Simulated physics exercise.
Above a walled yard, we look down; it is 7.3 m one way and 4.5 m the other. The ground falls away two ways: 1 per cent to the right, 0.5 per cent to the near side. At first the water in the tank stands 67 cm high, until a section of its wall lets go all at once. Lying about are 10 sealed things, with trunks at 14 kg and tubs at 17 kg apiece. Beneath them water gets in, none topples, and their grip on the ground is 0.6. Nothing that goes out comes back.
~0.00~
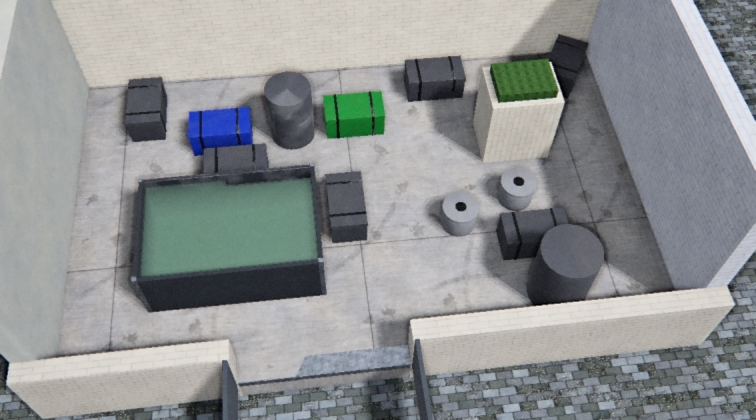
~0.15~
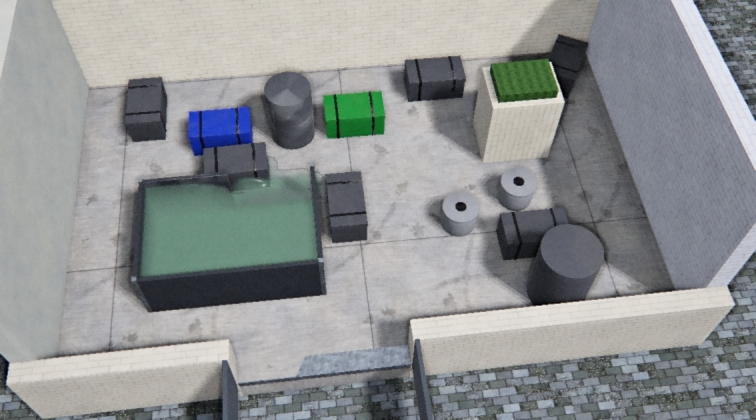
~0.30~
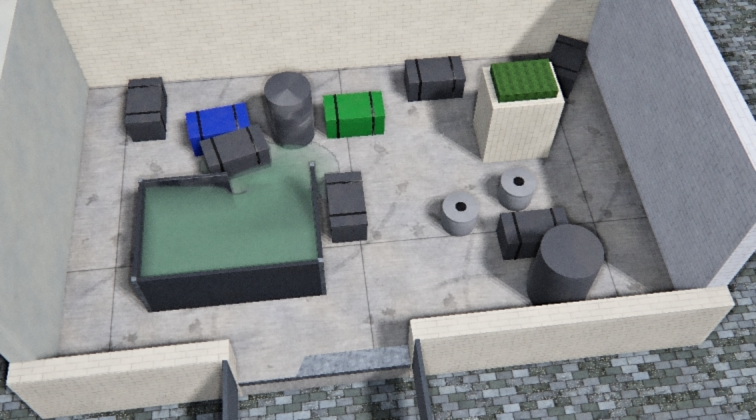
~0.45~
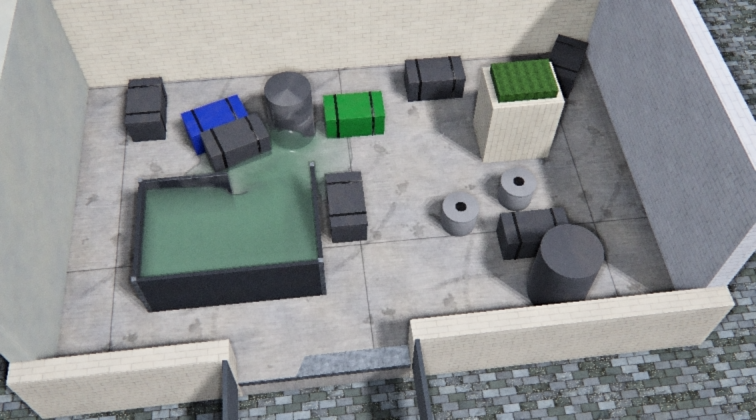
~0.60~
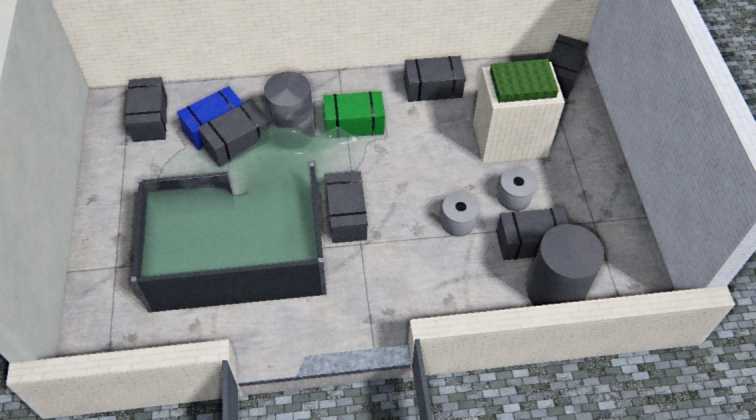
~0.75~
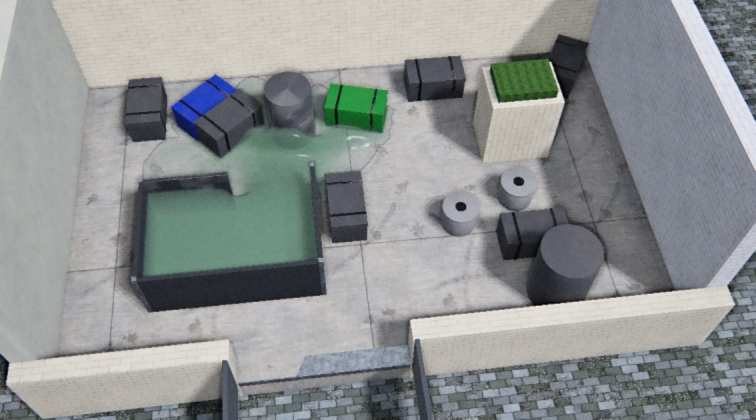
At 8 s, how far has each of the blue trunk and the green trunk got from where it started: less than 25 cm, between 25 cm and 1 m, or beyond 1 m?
Blue trunk: Beyond 1 m; green trunk: Beyond 1 m.
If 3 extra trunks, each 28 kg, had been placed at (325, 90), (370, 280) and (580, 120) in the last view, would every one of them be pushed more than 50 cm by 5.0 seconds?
Spot by spot, in turn: Exceeds it, falls short, exceeds it.
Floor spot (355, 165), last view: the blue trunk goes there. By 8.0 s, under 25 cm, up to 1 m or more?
Well, it is shoved a long way.
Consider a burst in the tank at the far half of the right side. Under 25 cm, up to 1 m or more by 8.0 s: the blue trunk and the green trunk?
Outcome - blue trunk: No real movement, green trunk: No real movement.
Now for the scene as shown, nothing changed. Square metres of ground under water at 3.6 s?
About 22 m2.
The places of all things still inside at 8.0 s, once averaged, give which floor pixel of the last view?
(417, 215).
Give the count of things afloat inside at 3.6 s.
Just then, the number is 6.
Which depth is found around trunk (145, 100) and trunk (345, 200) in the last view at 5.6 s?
Depths: Near 10 cm, then near 0 cm.
After 1.6 s the blue trunk is near (155, 82), 1.1 m from its start, afloat; the green trunk is near (388, 57), 1.0 m from its start, afloat; 0 of 10 are out; 3 afloat.
After 3.6 s the blue trunk is near (130, 137), 1.1 m from its start, afloat; the green trunk is near (486, 53), 2.1 m from its start, afloat; 0 of 10 are out; 6 afloat.
After 5.6 s the blue trunk is near (145, 167), 1.1 m from its start, afloat; the green trunk is near (522, 49), 2.6 m from its start, afloat; 0 of 10 are out; 6 afloat.
After 8.0 s the blue trunk is near (121, 181), 1.5 m from its start, afloat; the green trunk is near (537, 80), 2.6 m from its start, afloat; 0 of 10 are out; 6 afloat.
